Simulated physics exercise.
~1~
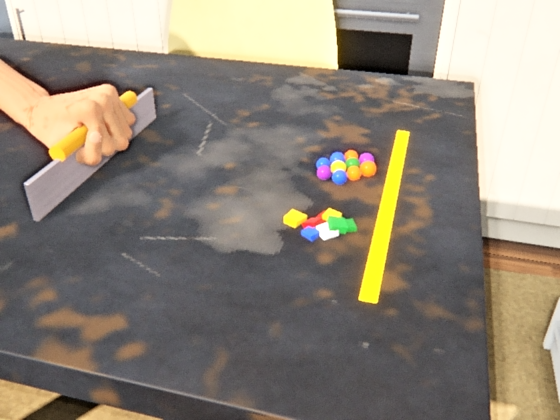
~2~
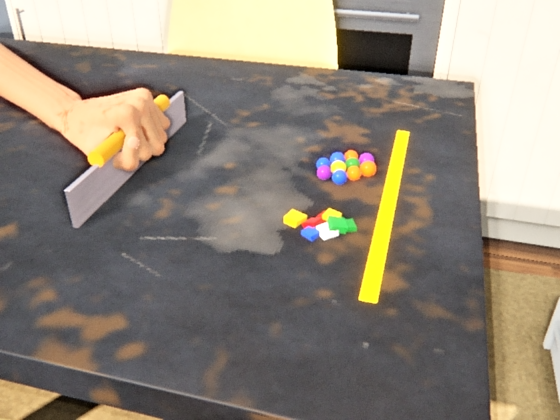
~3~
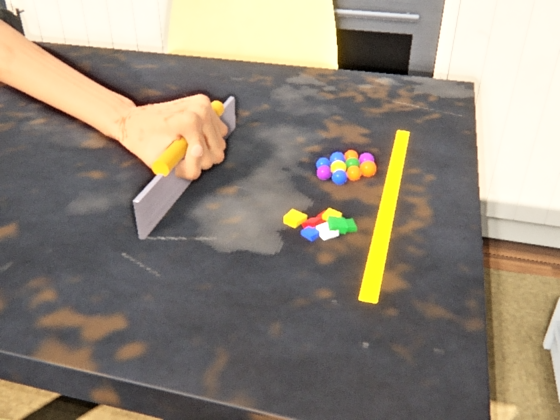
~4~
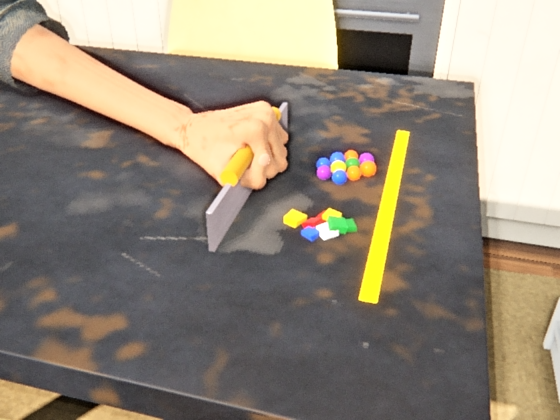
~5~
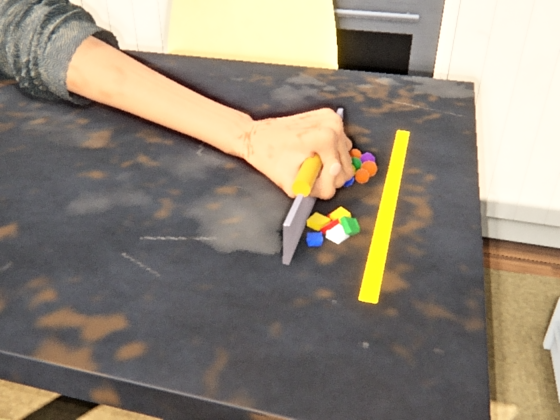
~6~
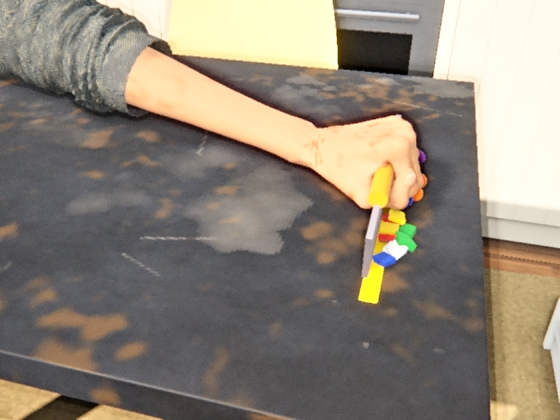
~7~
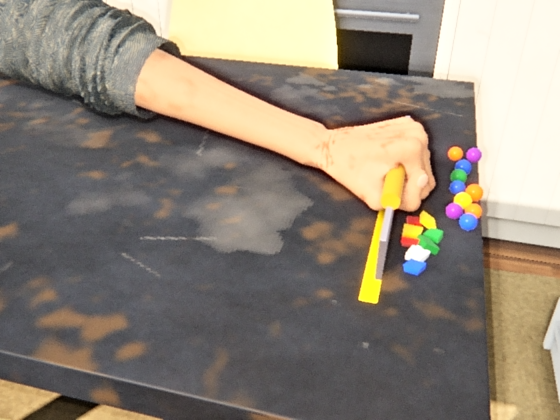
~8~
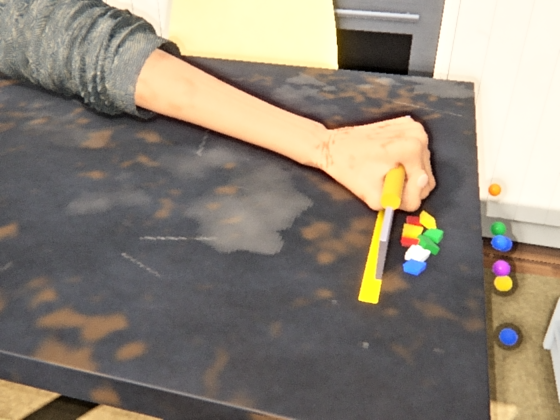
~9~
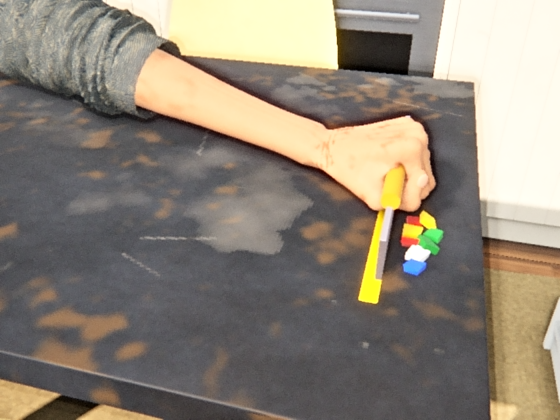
A hand pushing a scraper right to yellow tape, small coloured blocks staying on the dark table while coloured balls roll off.
